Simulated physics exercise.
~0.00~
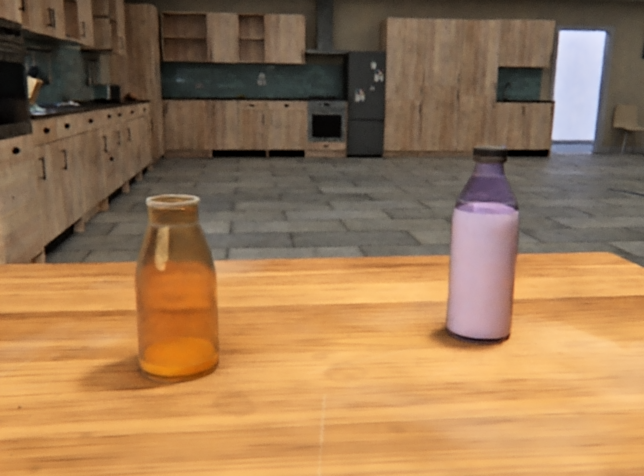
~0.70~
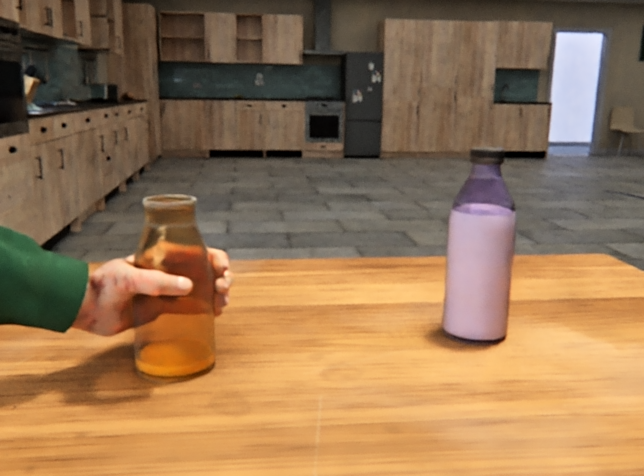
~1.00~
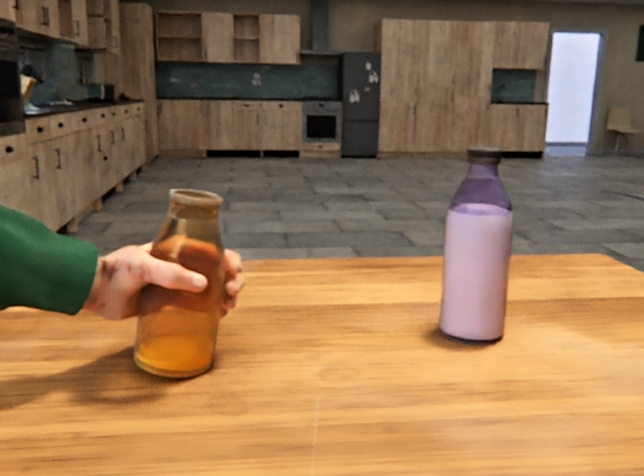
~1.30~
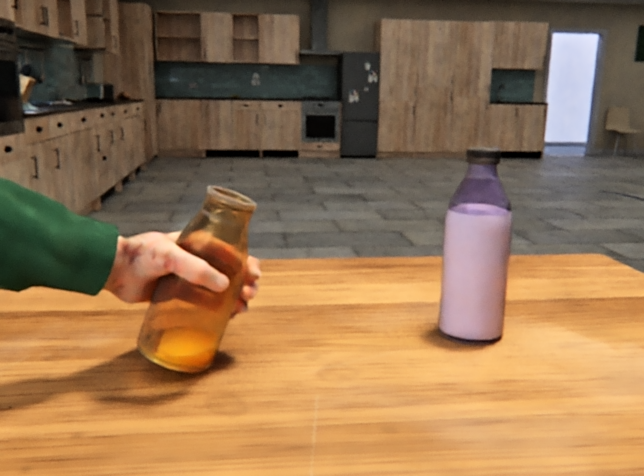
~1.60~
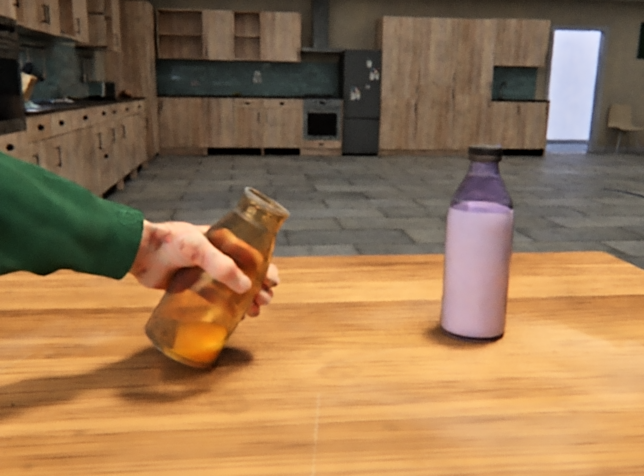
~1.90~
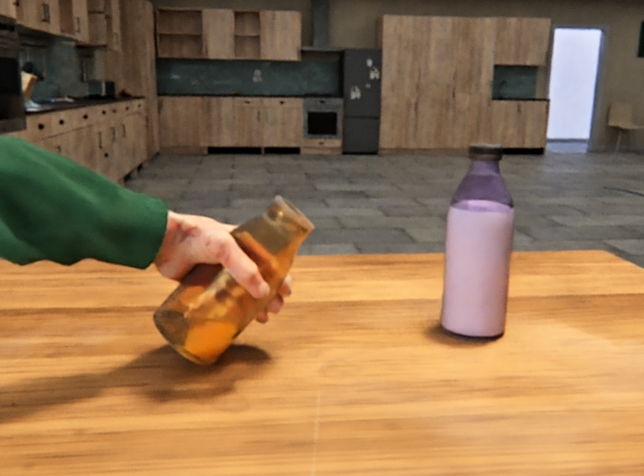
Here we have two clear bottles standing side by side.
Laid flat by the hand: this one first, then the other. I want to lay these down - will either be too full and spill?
One by one: Left: The result will be no loss; right: The result will be no loss.
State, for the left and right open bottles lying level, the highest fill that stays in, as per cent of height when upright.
I'd say near 14 per cent for the first and 24 per cent for the second.
After 2.6 s, the left bottle is nearly down; left bottle, all still inside.
After 3.6 s, the left bottle lies flat; left bottle, all still inside.
After 6.5 s, both lie flat; left bottle, all still inside; right bottle, all still inside.
